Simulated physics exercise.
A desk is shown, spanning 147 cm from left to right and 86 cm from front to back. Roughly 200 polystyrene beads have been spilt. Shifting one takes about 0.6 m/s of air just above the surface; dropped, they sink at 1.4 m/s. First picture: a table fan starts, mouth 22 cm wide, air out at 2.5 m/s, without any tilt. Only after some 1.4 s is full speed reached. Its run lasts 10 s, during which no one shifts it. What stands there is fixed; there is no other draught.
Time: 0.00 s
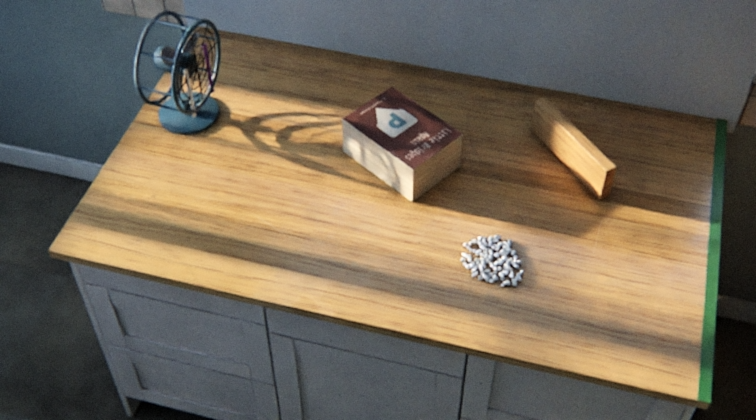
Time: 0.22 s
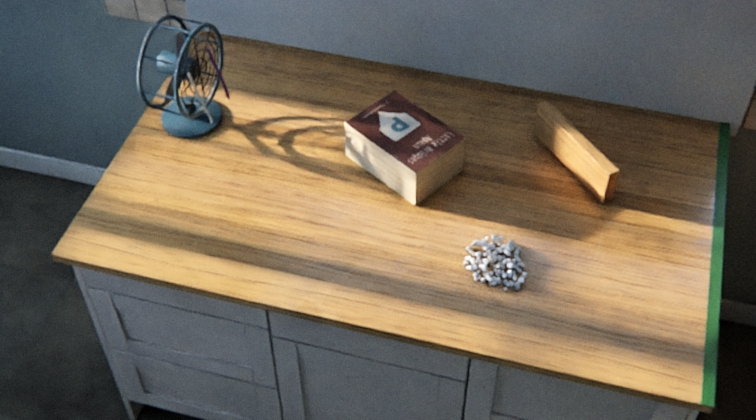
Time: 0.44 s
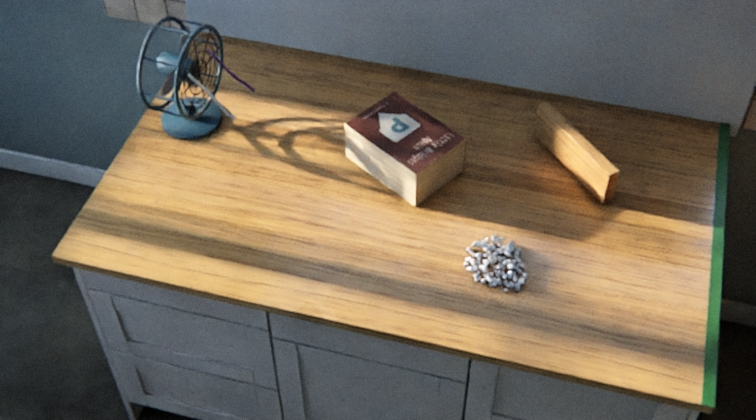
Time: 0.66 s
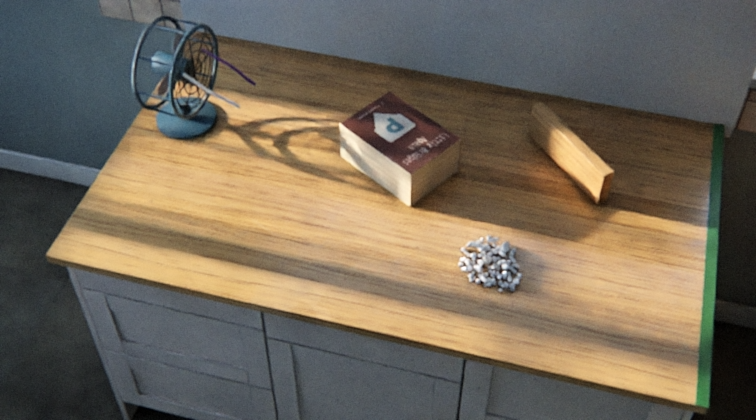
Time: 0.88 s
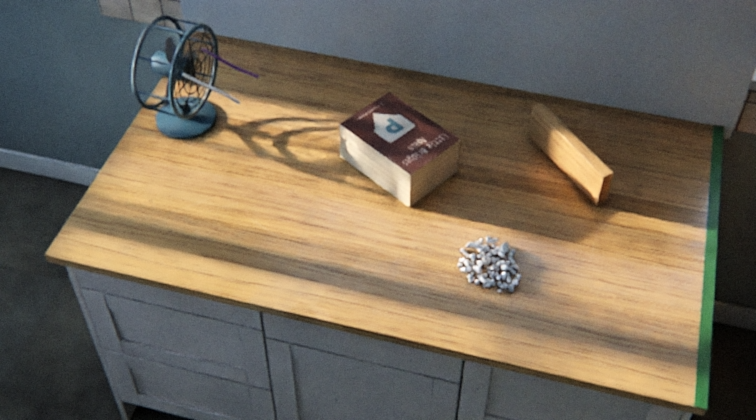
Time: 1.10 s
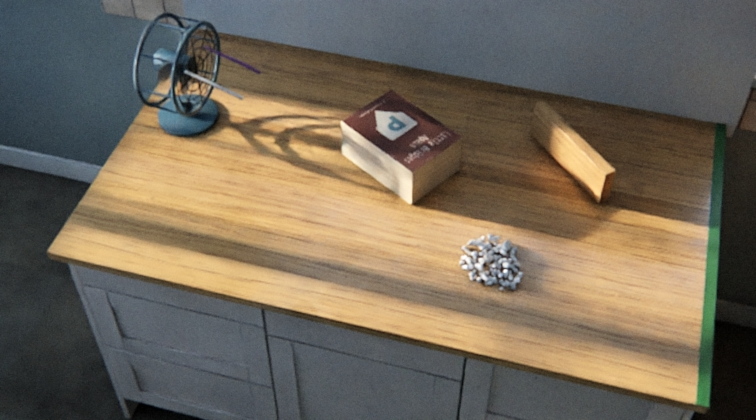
The clip opens on a wooden desktop with a blue table fan at the back left, a book, an upright board and a small pile of white beads. The fan starts up and thin streamers on its front lift and stretch out toward the right, while the beads, book and board stay still.
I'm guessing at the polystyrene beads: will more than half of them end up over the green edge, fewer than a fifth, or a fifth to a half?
In the end more than half will.
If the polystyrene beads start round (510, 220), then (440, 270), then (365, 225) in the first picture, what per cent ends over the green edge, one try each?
Going through the three spots in order, you'd get 90 percent, 5 percent and 0 percent.
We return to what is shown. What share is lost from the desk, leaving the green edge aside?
It comes out at some 25 %.
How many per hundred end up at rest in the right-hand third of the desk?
0 %.
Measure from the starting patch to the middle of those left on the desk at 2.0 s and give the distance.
About 0 cm.
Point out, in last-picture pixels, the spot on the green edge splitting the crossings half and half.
(713, 345).
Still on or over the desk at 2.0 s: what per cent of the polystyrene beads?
Around 100 %.
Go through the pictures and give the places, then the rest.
The middle of the polystyrene beads is near (491, 258), none has stirred yet and the mouth of the table fan is at (179, 63), in the first frame.
The middle of the polystyrene beads is near (494, 259), none has stirred yet and the green edge is centred on (723, 248), in the second frame.
The middle of the polystyrene beads is near (495, 260), none has stirred yet, the top of a board is at (578, 137) and the top of a book is at (405, 131), in the third frame.
The middle of the polystyrene beads is near (489, 261) and none has stirred yet, in the fourth frame.
The middle of the polystyrene beads is near (489, 261) and none has stirred yet, in the fifth frame.
The middle of the polystyrene beads is near (490, 259) and none has stirred yet, in the sixth frame.
After 2.0 s the count stands so, 0 % are over the green edge; the middle of those still in play is near (494, 263).
After 3.2 s the count stands so, 10 % are over the green edge; the middle of those still in play is near (656, 331).
After 5.5 s the count stands so, 76 % are over the green edge.
After 10.0 s, at the end, 77 % are over the green edge.
